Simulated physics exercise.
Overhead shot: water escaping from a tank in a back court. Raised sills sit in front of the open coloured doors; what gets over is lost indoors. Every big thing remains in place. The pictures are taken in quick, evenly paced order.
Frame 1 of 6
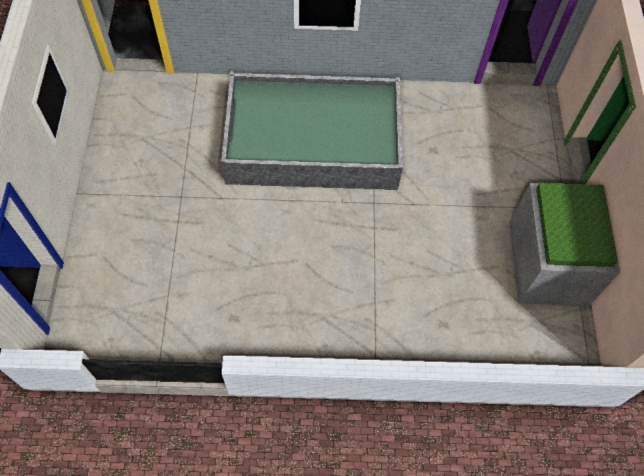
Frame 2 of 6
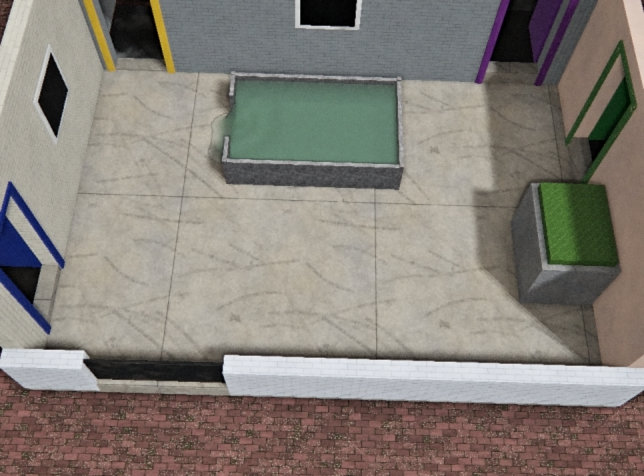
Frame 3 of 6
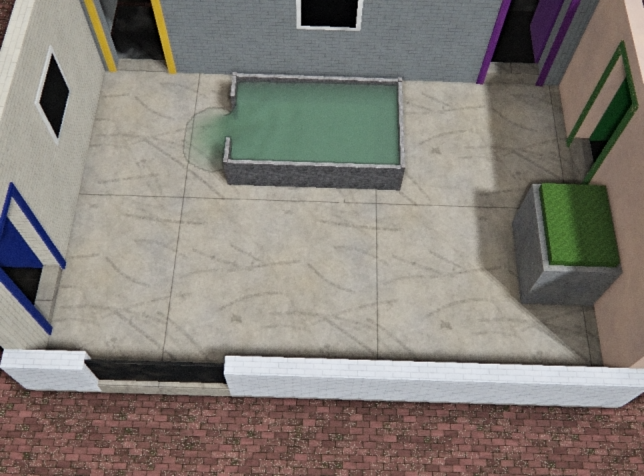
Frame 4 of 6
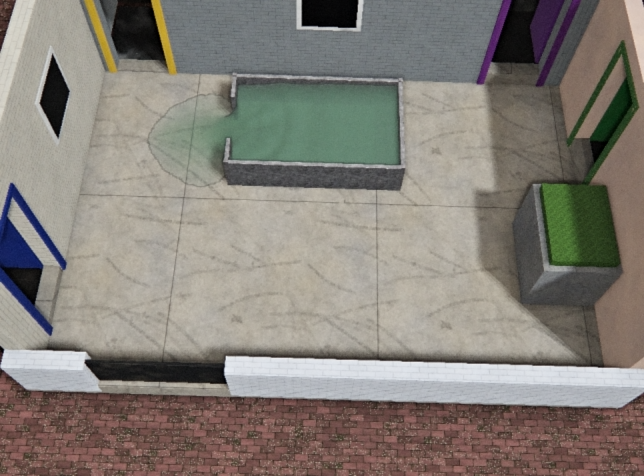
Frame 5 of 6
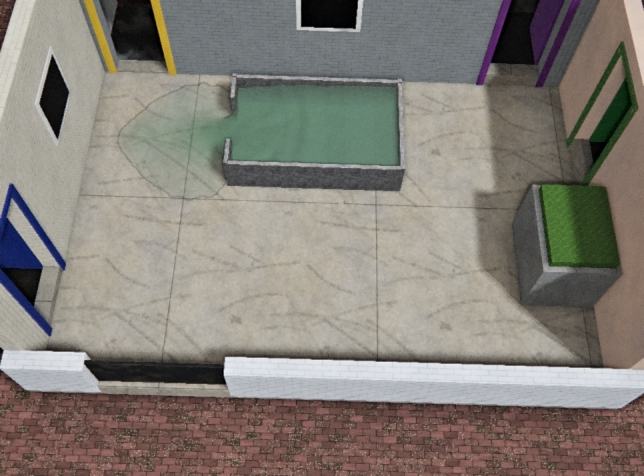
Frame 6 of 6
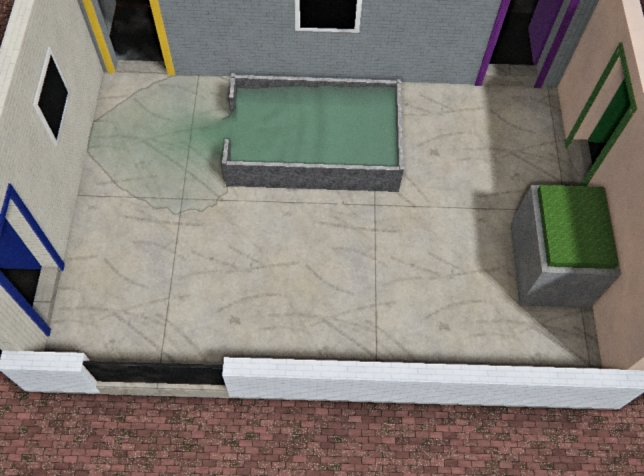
Green-tinted water pouring from a gap in the left side of a grey tank, spreading leftward across a courtyard's pale stone floor.
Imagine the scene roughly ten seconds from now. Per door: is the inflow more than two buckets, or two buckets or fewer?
Green door - two or fewer; blue door - two or fewer; purple door - two or fewer; yellow door - more than two.
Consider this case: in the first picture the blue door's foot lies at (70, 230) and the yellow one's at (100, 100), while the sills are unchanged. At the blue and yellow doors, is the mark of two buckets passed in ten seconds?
As I see it, blue does not reach it and yellow crosses the line.
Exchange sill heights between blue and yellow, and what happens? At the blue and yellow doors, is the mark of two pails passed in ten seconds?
You'll see the blue door tops the limit and the yellow door tops the limit.
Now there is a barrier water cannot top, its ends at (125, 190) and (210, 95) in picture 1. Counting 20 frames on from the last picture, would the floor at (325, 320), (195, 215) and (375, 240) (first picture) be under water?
Log, spots one to three: Spared; swamped; spared.
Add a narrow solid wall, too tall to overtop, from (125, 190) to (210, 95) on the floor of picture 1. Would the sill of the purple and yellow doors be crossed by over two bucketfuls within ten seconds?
In turn: The purple door stays shy of it; the yellow door stays shy of it.
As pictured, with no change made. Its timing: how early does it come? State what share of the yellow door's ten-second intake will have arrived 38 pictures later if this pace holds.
Approximately 70 per cent.
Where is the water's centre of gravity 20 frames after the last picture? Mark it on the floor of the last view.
Close to (236, 158).
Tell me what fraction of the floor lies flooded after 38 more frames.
Roughly 50 per cent.
A moment on, water covers 20 % of the floor; the green door not reached, the blue door not reached, the purple door not reached, the yellow door wet at the sill, nothing in.
Next, water covers 20 % of the floor; the green door not reached, the blue door wet at the sill, nothing in, the purple door not reached, the yellow door over two buckets in.
Then, water covers 30 % of the floor; the green door not reached, the blue door wet at the sill, nothing in, the purple door not reached, the yellow door far over two buckets in.
Later, water covers 50 % of the floor; the green door not reached, the blue door wet at the sill, nothing in, the purple door not reached, the yellow door far over two buckets in.
In the end, water covers 80 % of the floor; the green door not reached, the blue door wet at the sill, nothing in, the purple door wet at the sill, nothing in, the yellow door far over two buckets in.
